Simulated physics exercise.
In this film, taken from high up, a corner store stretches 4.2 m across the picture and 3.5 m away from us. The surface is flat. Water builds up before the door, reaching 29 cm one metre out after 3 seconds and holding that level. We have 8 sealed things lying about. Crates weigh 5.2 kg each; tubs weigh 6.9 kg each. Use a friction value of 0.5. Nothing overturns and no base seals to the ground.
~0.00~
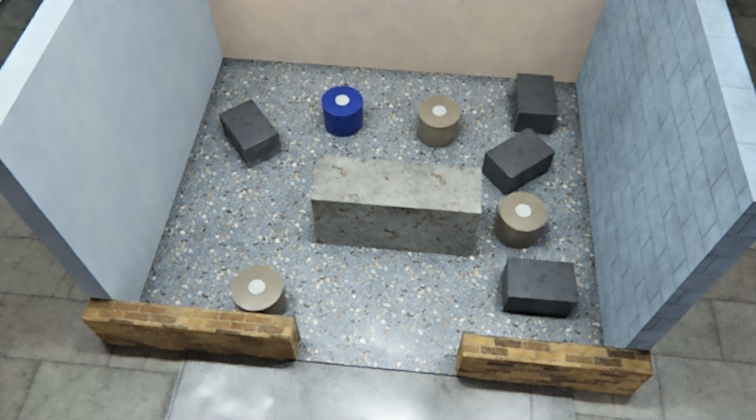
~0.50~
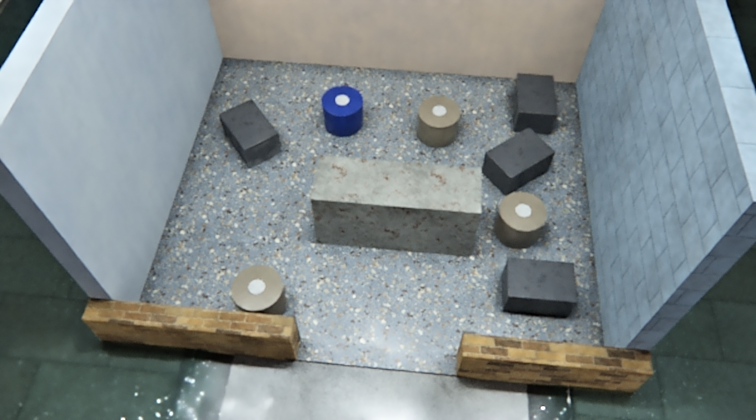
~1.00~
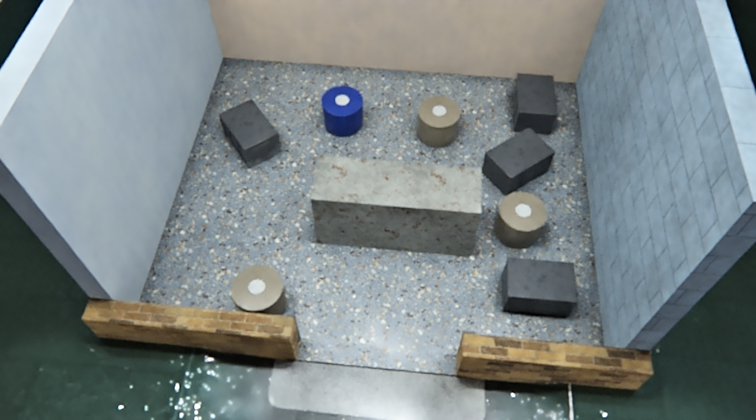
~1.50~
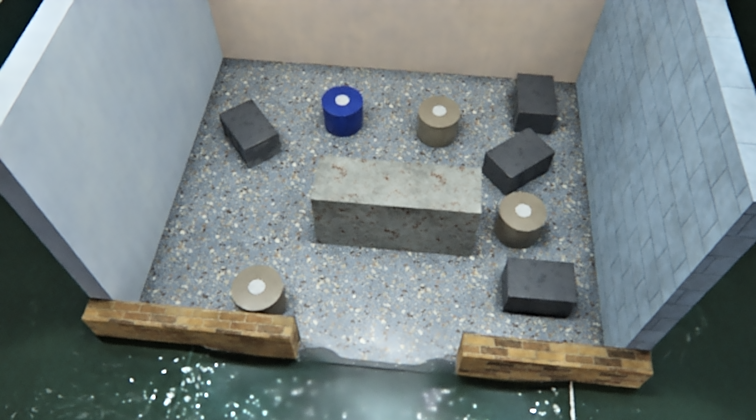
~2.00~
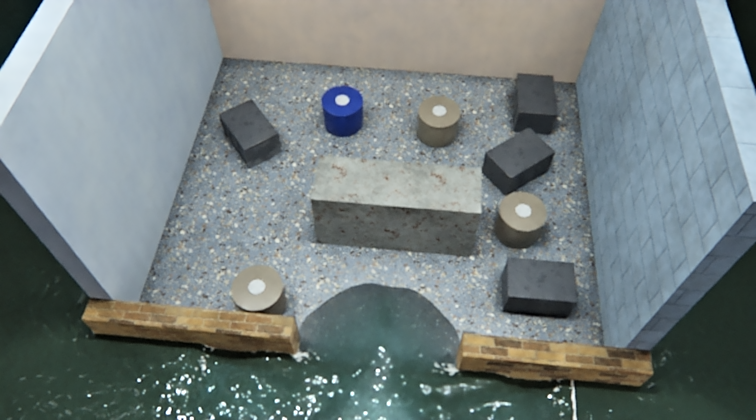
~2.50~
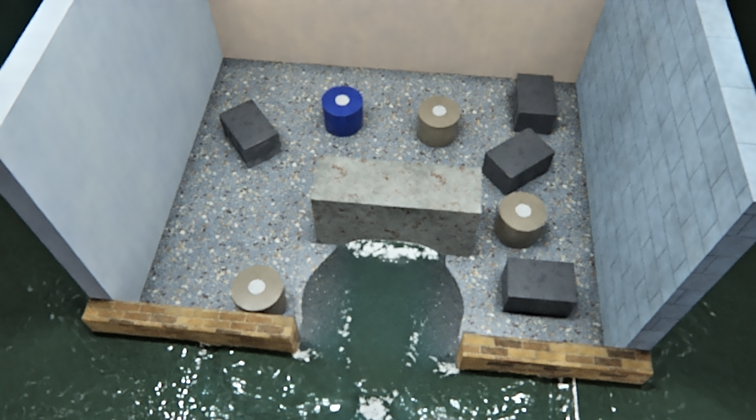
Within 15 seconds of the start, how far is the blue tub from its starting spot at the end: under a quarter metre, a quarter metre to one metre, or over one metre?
It ends up a bit off.
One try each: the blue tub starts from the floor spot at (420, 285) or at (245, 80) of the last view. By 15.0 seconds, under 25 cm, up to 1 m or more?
Results in order: It ends up well away; it covers a small distance.
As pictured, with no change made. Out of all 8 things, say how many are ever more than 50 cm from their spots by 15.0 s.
I count 8.
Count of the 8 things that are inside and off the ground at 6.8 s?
The count is 5.
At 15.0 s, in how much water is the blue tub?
The depth there is around 19 cm.
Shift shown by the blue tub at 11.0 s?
Roughly 100 cm by then.
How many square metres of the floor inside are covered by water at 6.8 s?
Around 13 m2 of it.
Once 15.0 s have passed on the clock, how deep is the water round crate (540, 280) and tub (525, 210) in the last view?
First about 22 cm, second about 19 cm.
After 3.5 s the blue tub is near (342, 101), 0.0 m from its start, aground; 0 afloat.
After 6.8 s the blue tub is near (342, 101), 0.0 m from its start, aground; 5 afloat.
After 11.0 s the blue tub is near (264, 68), 1.0 m from its start, afloat; 8 afloat.
After 15.0 s the blue tub is near (276, 85), 0.7 m from its start, afloat; 8 afloat.
